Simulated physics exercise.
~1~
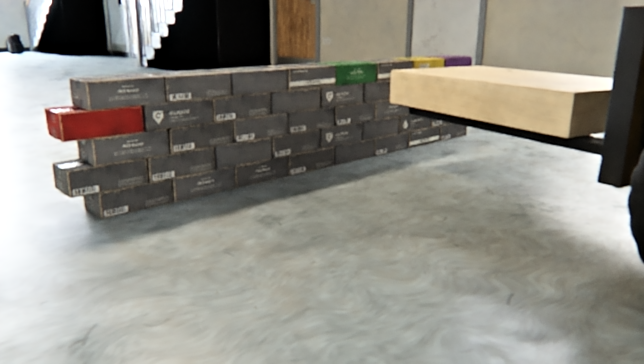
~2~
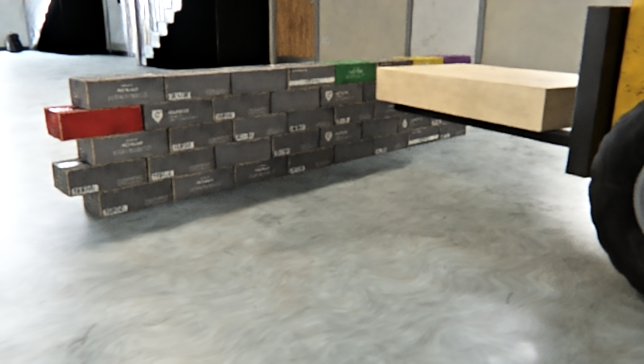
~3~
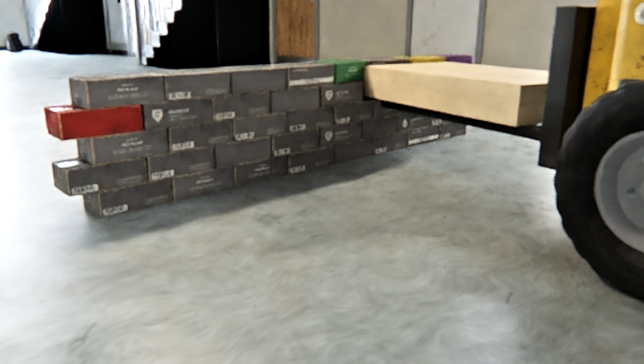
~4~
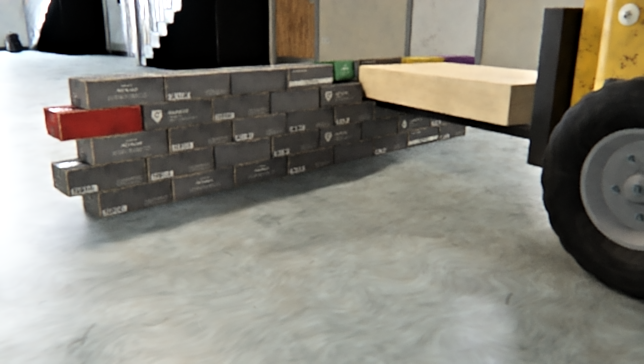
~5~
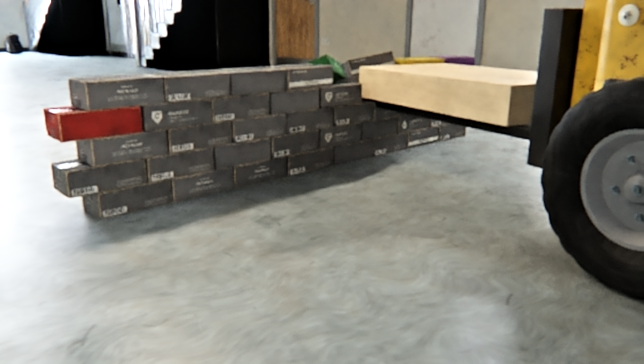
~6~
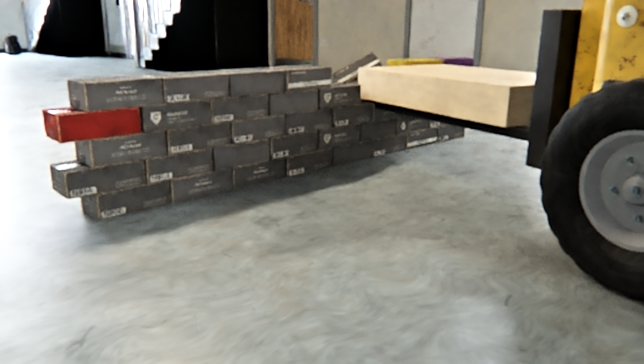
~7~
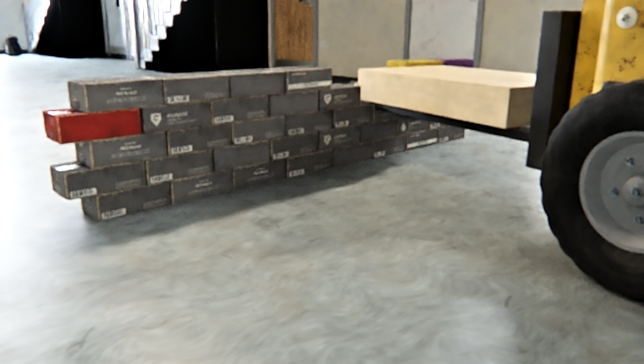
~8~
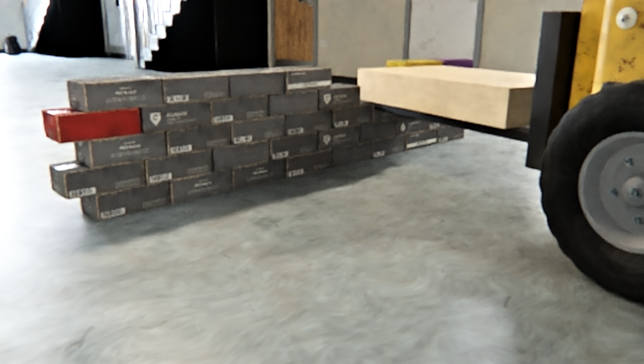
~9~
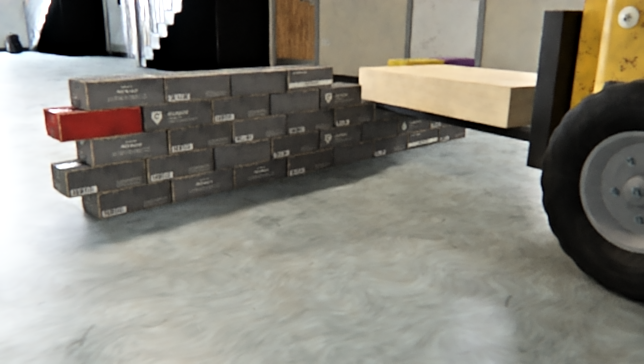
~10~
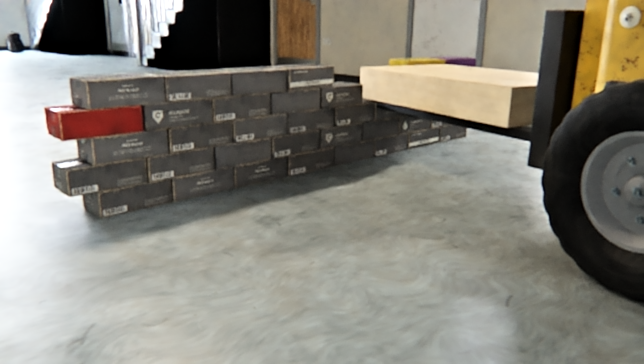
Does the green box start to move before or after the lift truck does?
The green box starts to move after the lift truck, which is already moving left before the box shifts.
